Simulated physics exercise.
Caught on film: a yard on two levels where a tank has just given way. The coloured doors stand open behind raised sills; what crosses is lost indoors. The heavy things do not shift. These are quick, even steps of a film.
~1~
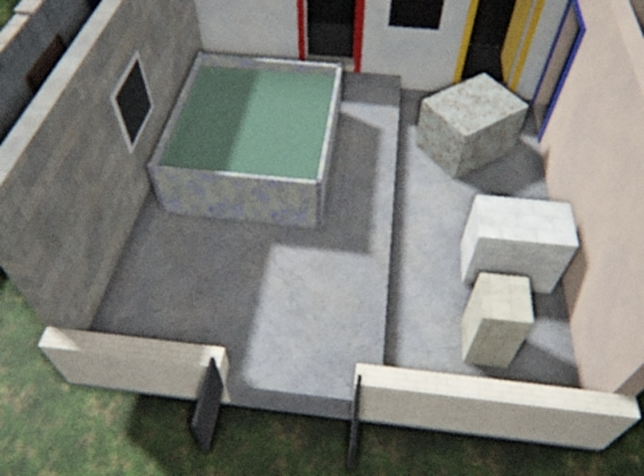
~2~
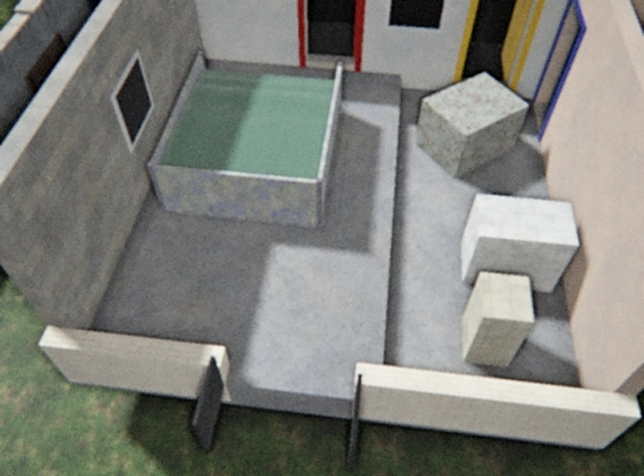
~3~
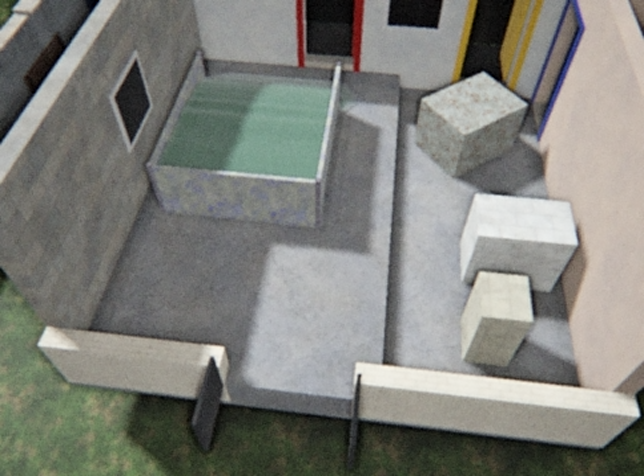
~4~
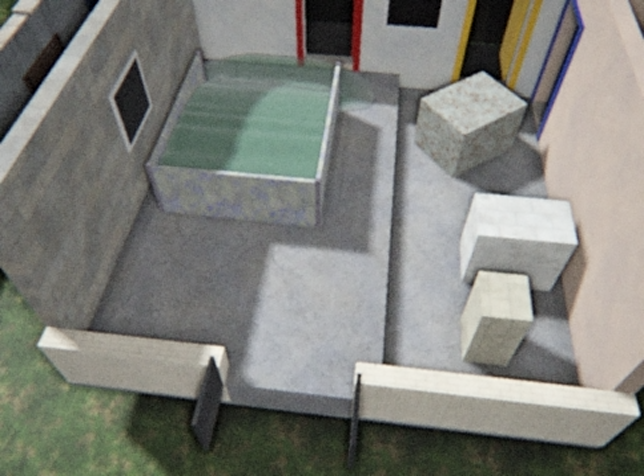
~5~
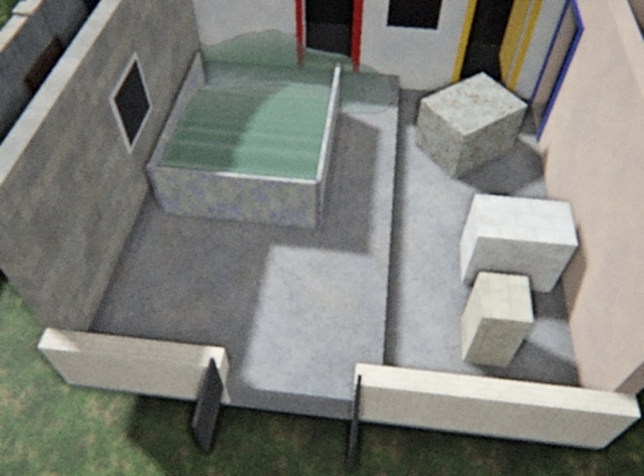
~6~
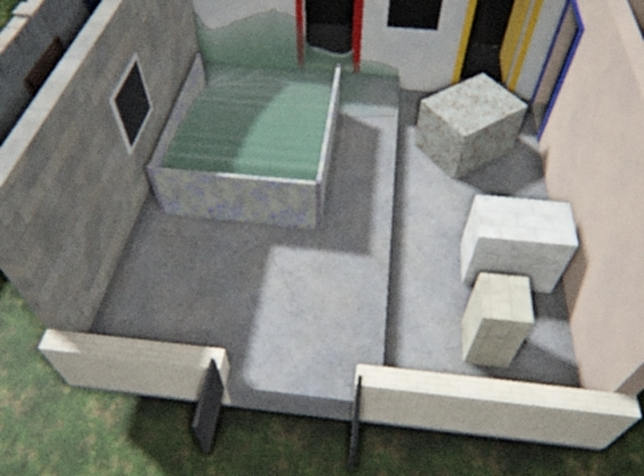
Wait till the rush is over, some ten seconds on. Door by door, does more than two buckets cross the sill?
One by one: The blue door takes more than that; the yellow door takes more than that; the red door takes more than that.
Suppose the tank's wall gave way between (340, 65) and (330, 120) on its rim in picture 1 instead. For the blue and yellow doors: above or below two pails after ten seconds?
Then: The blue door floods, the yellow door floods.
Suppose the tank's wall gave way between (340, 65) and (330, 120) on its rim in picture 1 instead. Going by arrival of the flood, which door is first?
I say the yellow-painted one.
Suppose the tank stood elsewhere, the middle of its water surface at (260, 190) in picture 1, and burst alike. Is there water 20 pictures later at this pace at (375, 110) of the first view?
There: Awash.
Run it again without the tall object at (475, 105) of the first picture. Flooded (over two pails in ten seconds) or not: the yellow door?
Yellow keeps below it.
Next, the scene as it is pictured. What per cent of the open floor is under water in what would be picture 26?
About 45 per cent.
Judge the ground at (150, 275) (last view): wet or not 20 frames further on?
Answer: Flooded.
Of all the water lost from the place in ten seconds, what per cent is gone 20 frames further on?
Roughly 55 per cent.
A moment on, water covers 20 % of the floor; the blue door not reached, the yellow door wet at the sill, nothing in, the red door far over two buckets in.
Next, water covers 30 % of the floor; the blue door over two buckets in, the yellow door wet at the sill, nothing in, the red door far over two buckets in.
Then, water covers 45 % of the floor; the blue door far over two buckets in, the yellow door under two buckets in, the red door far over two buckets in.
Later, water covers 85 % of the floor; the blue door far over two buckets in, the yellow door over two buckets in, the red door far over two buckets in.
In the end, water covers 85 % of the floor; the blue door far over two buckets in, the yellow door over two buckets in, the red door far over two buckets in.
